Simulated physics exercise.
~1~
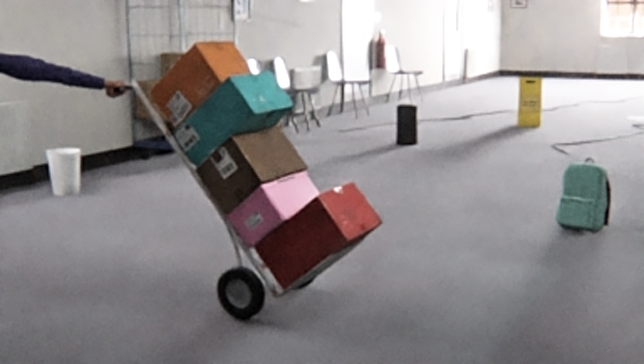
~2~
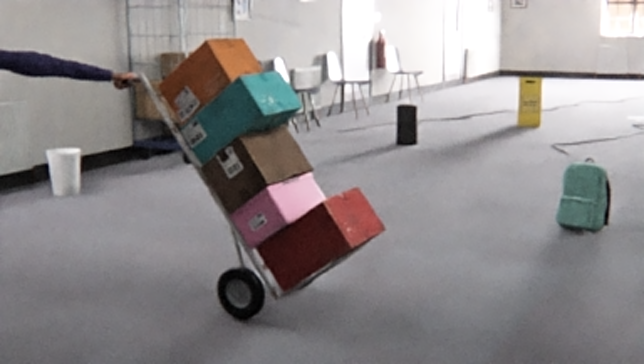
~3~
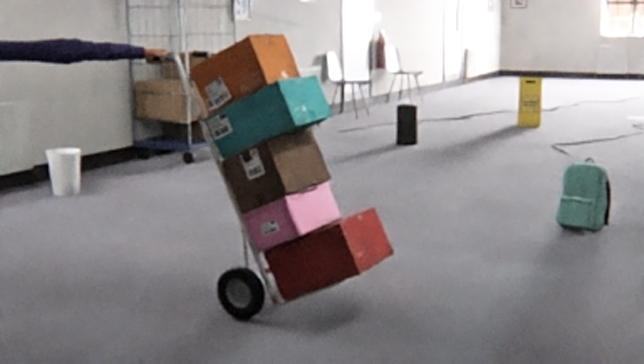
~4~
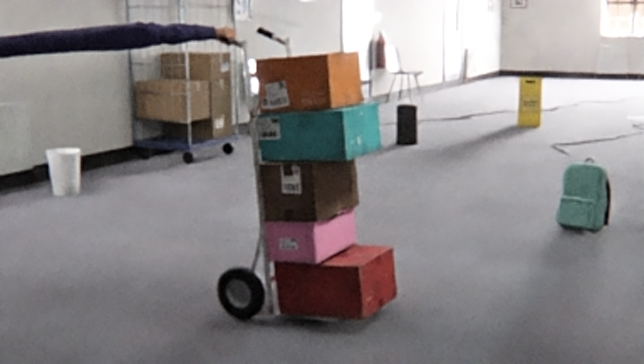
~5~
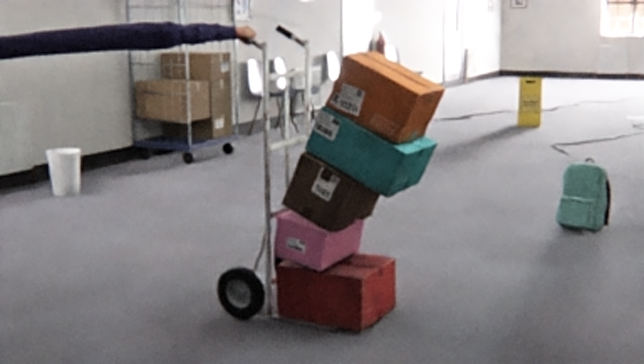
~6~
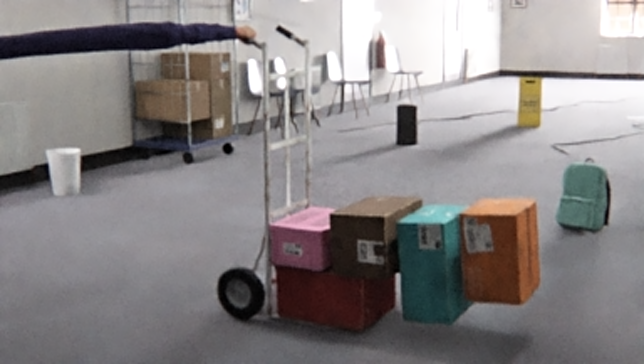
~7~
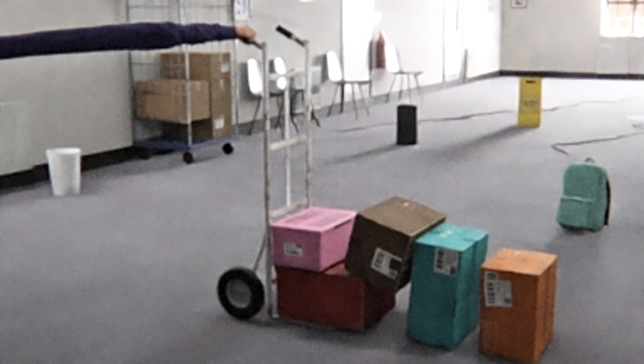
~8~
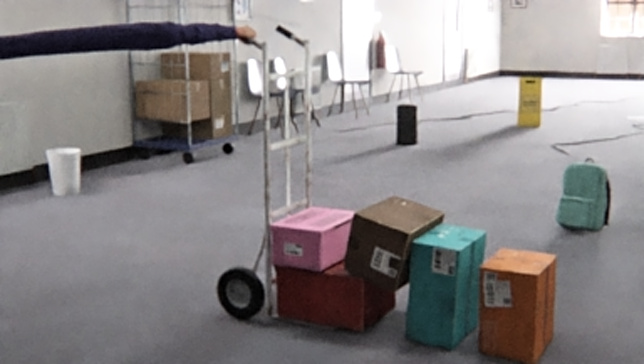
A dark-sleeved arm reaches in from the left, holding a leaning hand truck stacked with five boxes in a grey-carpeted room, seen from the side. From the top they are orange, turquoise, brown, pink and red, with a white bin to the left and a green backpack to the right. The hand swings the truck forward until it stands upright. The upper three boxes keep tipping rightward and tumble off the pink one. Orange and turquoise end upright on the floor at right, brown leans between turquoise and the red box, and pink stays on red.
